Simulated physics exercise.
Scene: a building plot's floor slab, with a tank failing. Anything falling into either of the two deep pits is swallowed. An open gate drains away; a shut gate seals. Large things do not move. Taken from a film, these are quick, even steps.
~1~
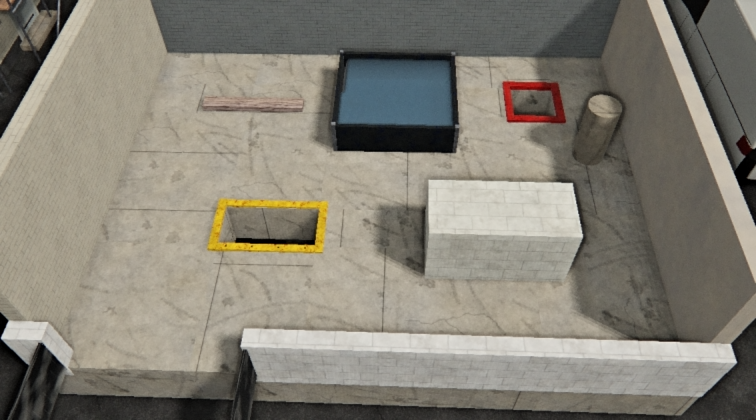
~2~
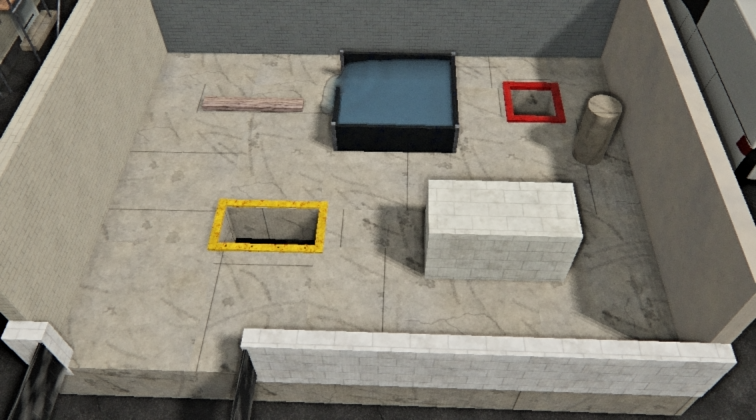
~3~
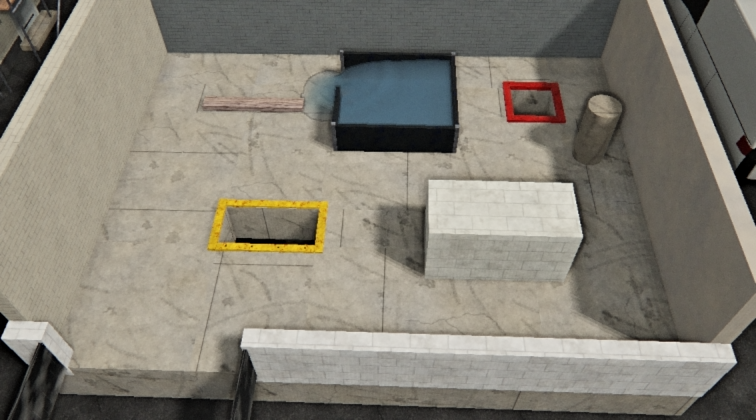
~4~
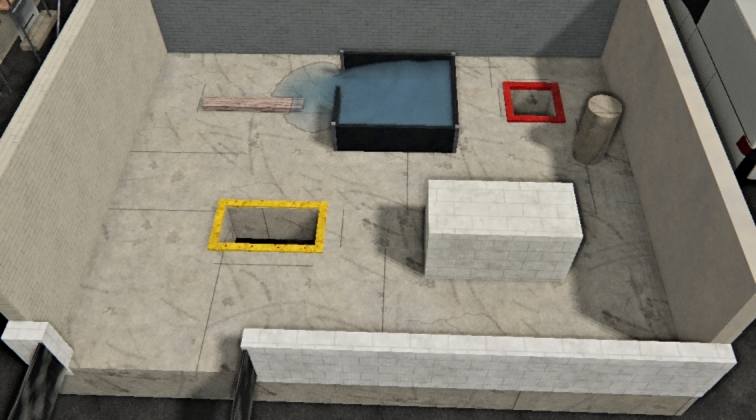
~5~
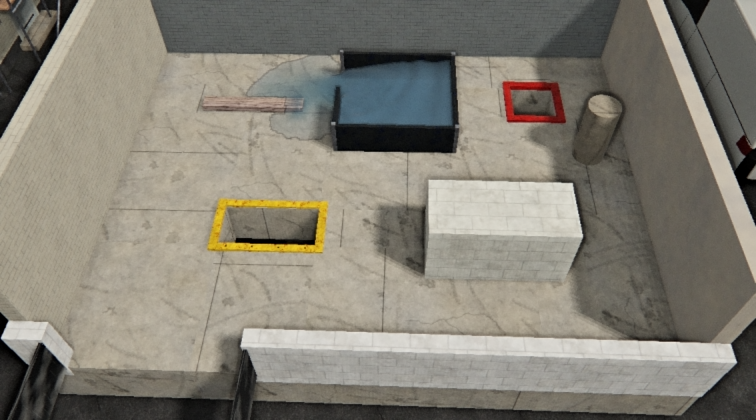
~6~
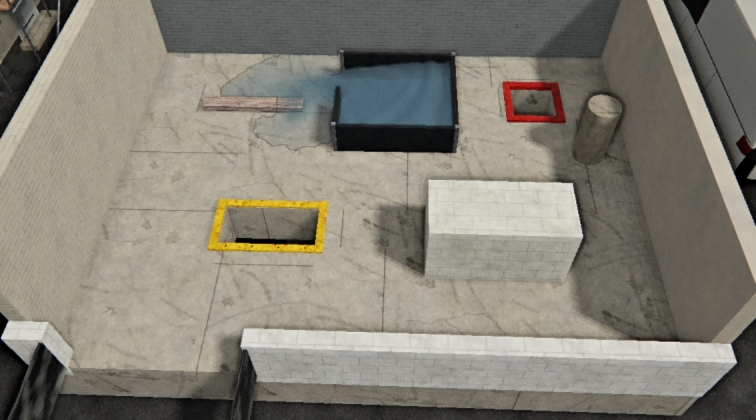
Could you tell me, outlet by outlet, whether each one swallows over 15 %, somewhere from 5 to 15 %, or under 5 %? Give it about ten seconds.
I expect the gate to account for upward of fifteen per cent; I expect the yellow pit to account for a fraction below five per cent; I expect the red pit to account for a fraction below five per cent.
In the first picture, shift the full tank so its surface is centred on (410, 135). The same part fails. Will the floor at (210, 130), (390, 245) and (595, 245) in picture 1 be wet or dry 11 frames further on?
So, first one got wet, second one stays dry, third one stays dry.
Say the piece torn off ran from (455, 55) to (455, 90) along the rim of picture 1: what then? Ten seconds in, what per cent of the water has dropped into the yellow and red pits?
The yellow pit gets 0 per cent and the red pit 30 per cent.
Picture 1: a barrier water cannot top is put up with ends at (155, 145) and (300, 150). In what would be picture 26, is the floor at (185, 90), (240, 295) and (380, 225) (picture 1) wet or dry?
The first location is soaked through, the second is not reached, and the third is not reached.
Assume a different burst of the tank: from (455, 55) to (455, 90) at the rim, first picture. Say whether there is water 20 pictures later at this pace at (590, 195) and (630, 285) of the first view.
In the order asked: Sodden, out of reach.
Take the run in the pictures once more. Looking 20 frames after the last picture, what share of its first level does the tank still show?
Around 46 percent.
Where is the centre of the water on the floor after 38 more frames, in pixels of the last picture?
Near pixel (267, 131).
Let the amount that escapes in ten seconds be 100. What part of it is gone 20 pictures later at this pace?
I'd put it at 0 per cent.
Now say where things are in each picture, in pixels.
The first picture shows still water in the water tank at (396, 92).
In the second picture, water pours out at (343, 88) and has run to (330, 113).
In the third picture, the front is at (307, 110), out from the gap at (343, 89).
In the fourth picture, water pours out at (343, 89) and has run to (280, 89).
In the fifth picture, water pours out at (343, 89) and has run to (253, 91).
In the sixth picture, the front is at (227, 88), out from the gap at (343, 88).
A moment on, water covers 15 % of the floor; the gate 0 %, the yellow pit 0 %, the red pit 0 %.
Next, water covers 20 % of the floor; the gate 0 %, the yellow pit 0 %, the red pit 0 %.
Then, water covers 25 % of the floor; the gate 0 %, the yellow pit 0 %, the red pit 0 %.
Later, water covers 40 % of the floor; the gate 7 %, the yellow pit 1 %, the red pit 0 %.
In the end, water covers 45 % of the floor; the gate 28 %, the yellow pit 1 %, the red pit 0 %.
